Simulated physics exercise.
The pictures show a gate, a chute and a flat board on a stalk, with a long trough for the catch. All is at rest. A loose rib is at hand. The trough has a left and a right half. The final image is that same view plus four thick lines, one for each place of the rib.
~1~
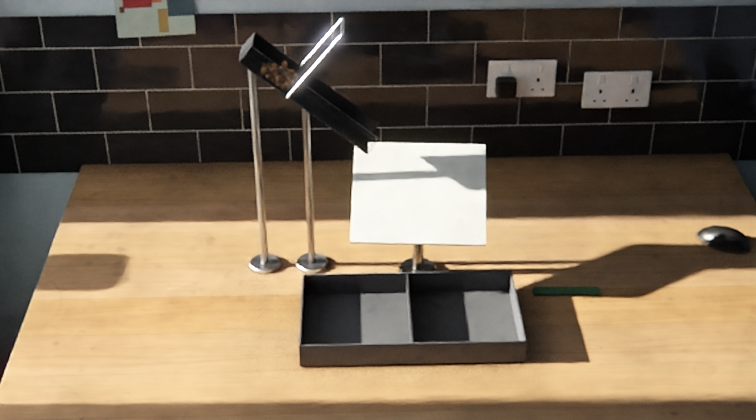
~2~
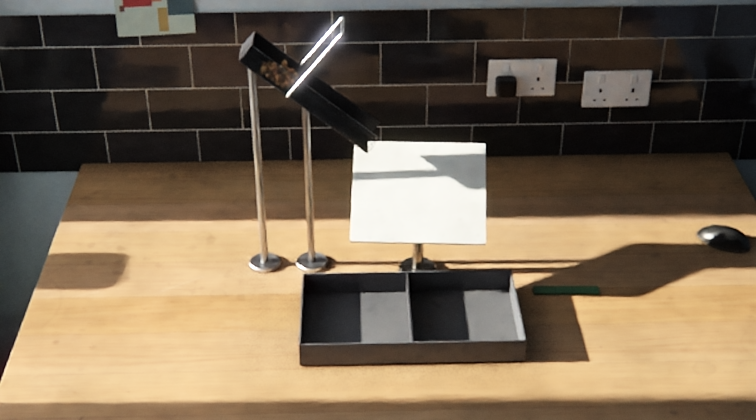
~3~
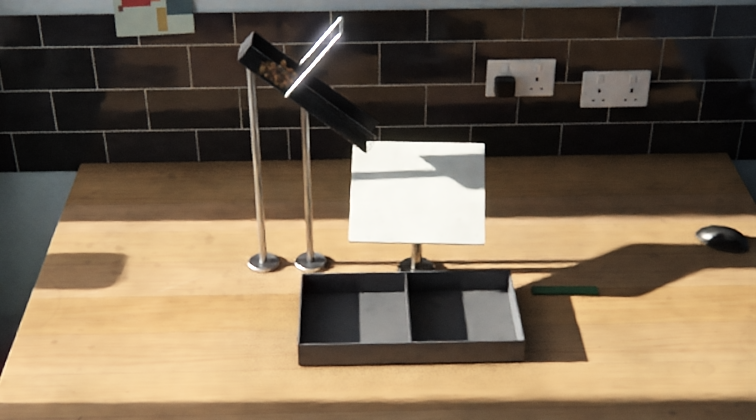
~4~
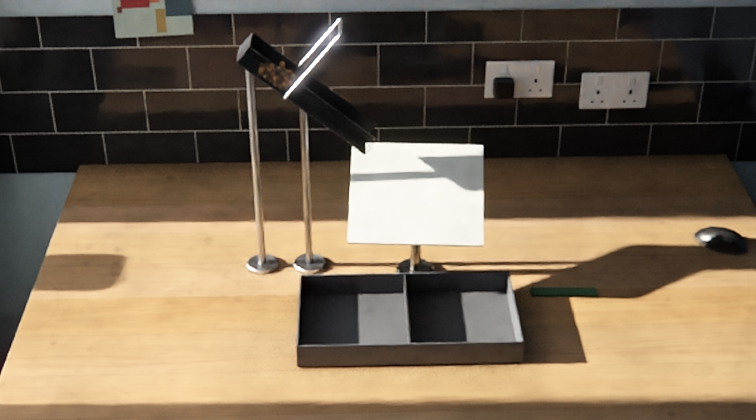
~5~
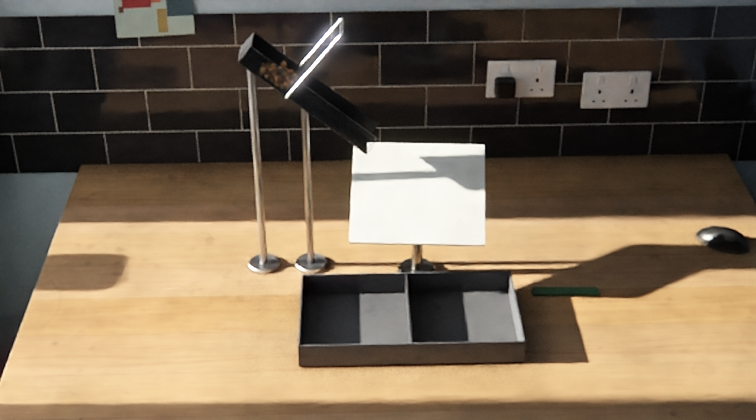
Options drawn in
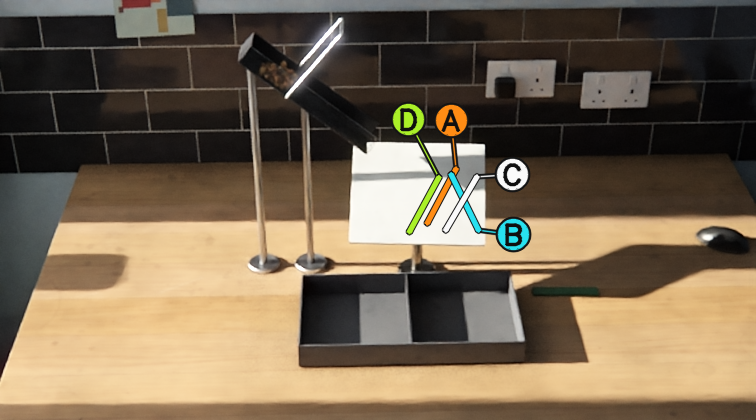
Nothing moving on a wooden worktop, where a raised black chute holding small brown pieces slopes towards a tilted white board above a two-part tray.
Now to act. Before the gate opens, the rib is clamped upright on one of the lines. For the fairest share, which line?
It is A.
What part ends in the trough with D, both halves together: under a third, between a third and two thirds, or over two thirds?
Line D gives over two thirds.
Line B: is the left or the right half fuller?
More lands on the right.
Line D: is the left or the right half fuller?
The left half.
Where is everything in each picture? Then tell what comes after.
In the first picture, load behind the gate at (284, 76), roasted chickpeas; lip of the chute at (367, 146), sloping fairly steeply.
In the second picture, middle of the board at (419, 191), tilted fairly steeply; middle of its low edge at (418, 243); of its high edge at (420, 142).
In the third picture, front corners of the trough at (298, 345) and (524, 340); front end of its middle wall at (411, 342); gate still shut at (304, 68).
In the fourth picture, middle of the load at (282, 76); lip at (365, 146).
In the fifth picture, middle of the load at (283, 76); lip at (367, 146).
On the marked copy, line A from (456, 168) to (427, 223); line B from (451, 174) to (478, 230); line C from (476, 176) to (445, 230); line D from (438, 177) to (409, 231).
Choosing A, of what is caught, about half in the left half, about half in the right.
Choosing B, of what is caught, a small part in the left half, most in the right.
Choosing C, of what is caught, a small part in the left half, most in the right.
Choosing D, of what is caught, nearly all in the left half, a stray few in the right.
